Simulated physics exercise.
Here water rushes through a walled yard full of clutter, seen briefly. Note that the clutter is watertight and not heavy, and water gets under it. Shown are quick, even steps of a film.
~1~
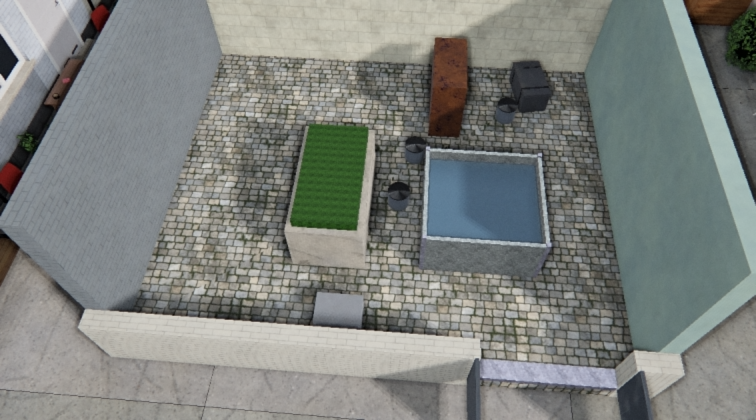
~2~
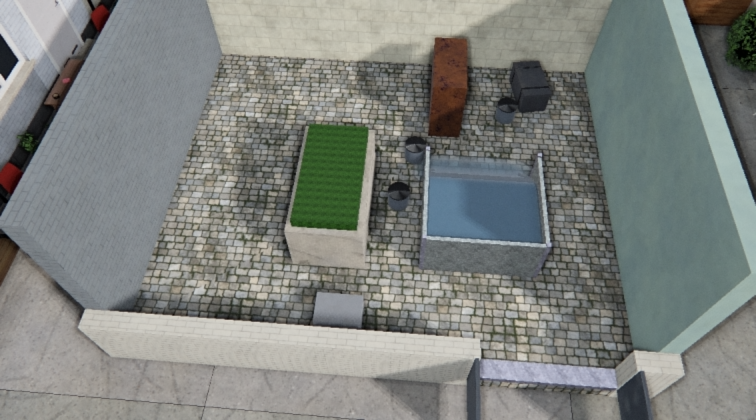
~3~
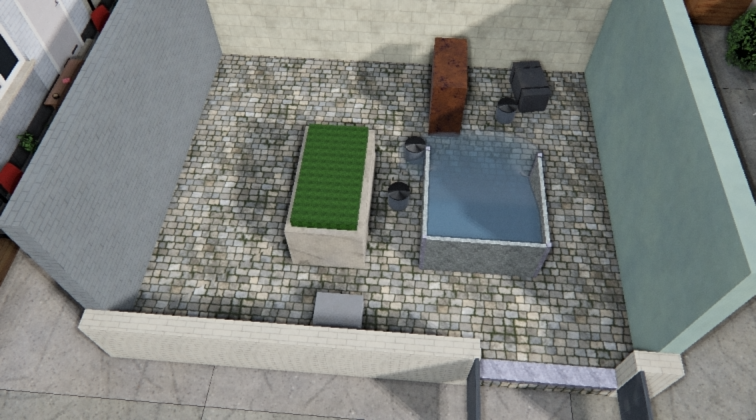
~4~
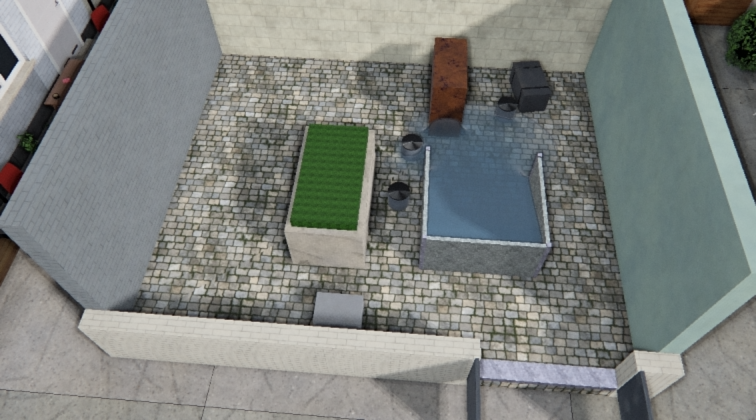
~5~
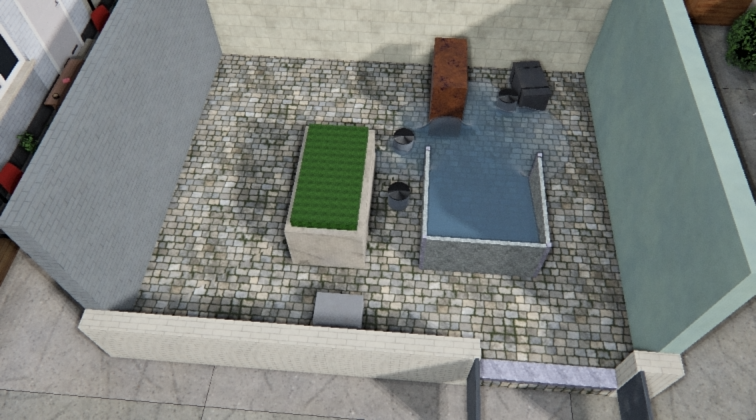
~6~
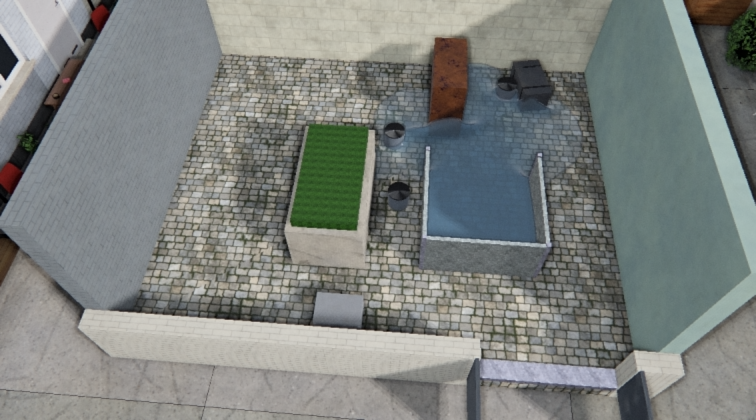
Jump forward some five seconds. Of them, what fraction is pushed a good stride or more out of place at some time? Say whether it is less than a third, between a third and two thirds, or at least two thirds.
It is between a third and two thirds.
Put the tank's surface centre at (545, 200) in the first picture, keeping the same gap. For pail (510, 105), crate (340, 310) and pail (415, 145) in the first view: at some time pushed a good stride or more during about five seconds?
Result per object - went far, stayed close, stayed close.
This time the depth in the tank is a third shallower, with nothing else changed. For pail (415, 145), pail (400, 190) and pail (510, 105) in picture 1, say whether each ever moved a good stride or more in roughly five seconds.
The first did it, the next came up short, and the last did it.
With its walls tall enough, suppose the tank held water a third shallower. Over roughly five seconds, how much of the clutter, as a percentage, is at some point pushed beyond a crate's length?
I'd put it near 60 percent.
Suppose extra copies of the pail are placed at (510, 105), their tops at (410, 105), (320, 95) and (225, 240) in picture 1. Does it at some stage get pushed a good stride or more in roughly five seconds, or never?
Results - 1: Ends up far away; 2: Ends up far away; 3: Doesn't go far.
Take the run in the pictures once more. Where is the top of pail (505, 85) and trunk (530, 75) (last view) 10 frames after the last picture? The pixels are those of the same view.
Estimated: (538, 71); (569, 62).
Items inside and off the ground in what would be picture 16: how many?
Count: 2.
A moment on, 2 of 5 are well off their spots; 1 afloat.
Next, 3 of 5 are well off their spots; 2 afloat.
Later, 2 of 5 are well off their spots; 2 afloat.
In the end, 2 of 5 are well off their spots, and 3 have been at some point; 0 afloat.
